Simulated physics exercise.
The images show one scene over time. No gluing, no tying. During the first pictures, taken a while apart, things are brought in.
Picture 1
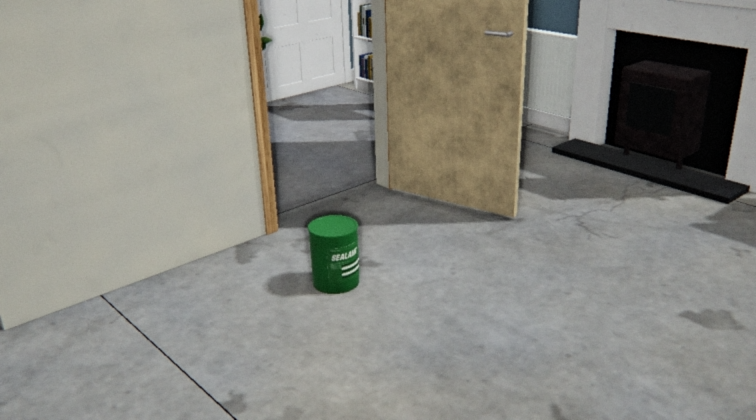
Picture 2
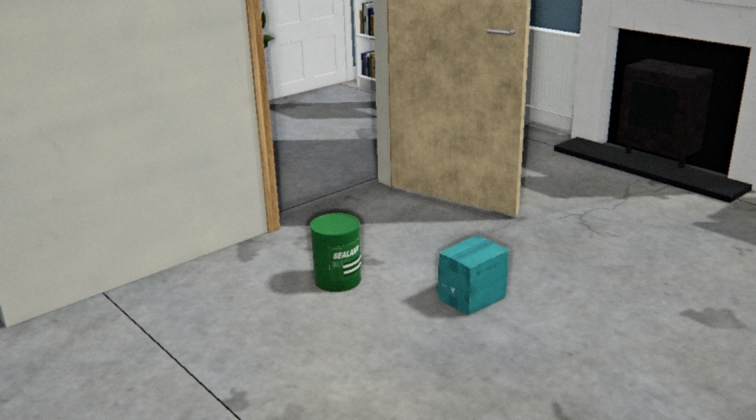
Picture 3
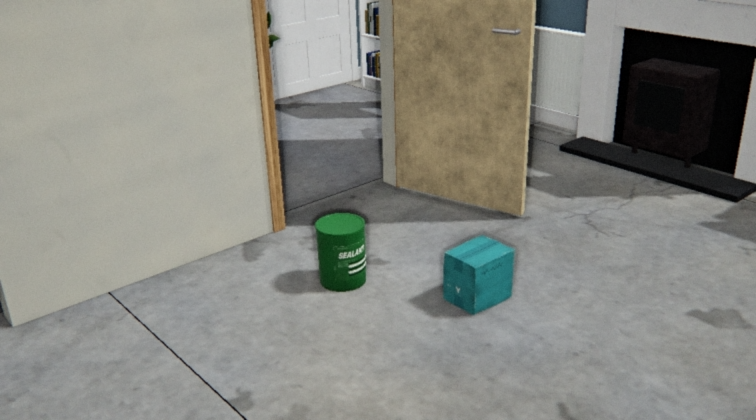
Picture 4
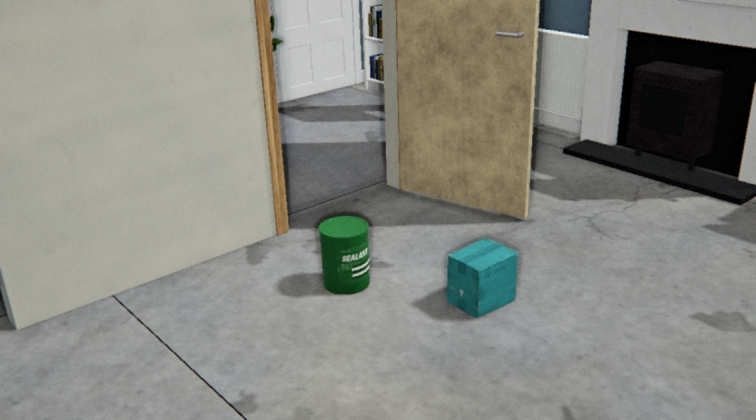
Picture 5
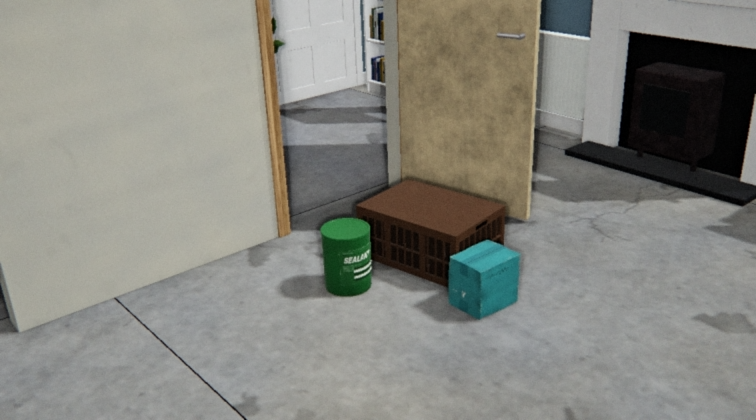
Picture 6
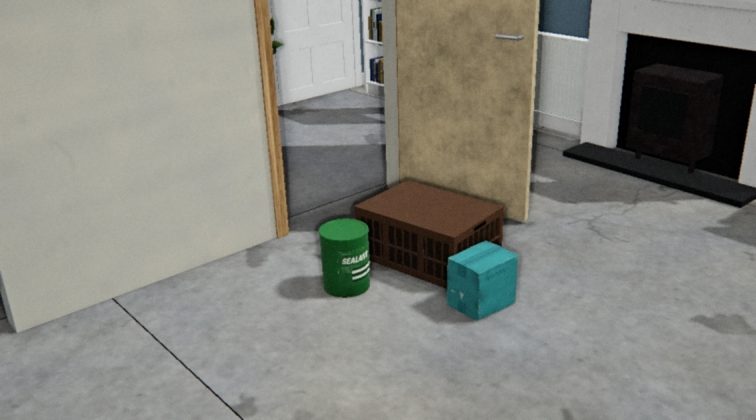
A turquoise parcel appears on the concrete floor to the right of a green pail, near a wide-open door and a fireplace. Then a brown chest appears behind them, in front of the door. The door stays still, and the view shifts only slightly.
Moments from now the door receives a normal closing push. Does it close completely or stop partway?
The door gets held open.
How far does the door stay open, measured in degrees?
Close to 75 degrees, I'd say.
Then, 0.40 s later than the last frame, door at 97°.
Then, 0.60 s later than the last frame, door at 85°.
Then, 0.80 s later than the last frame, door at 75°.
When it is over, door at 74°; all 3 as before. End places, in pixels of the last picture, brown chest near (425, 233).
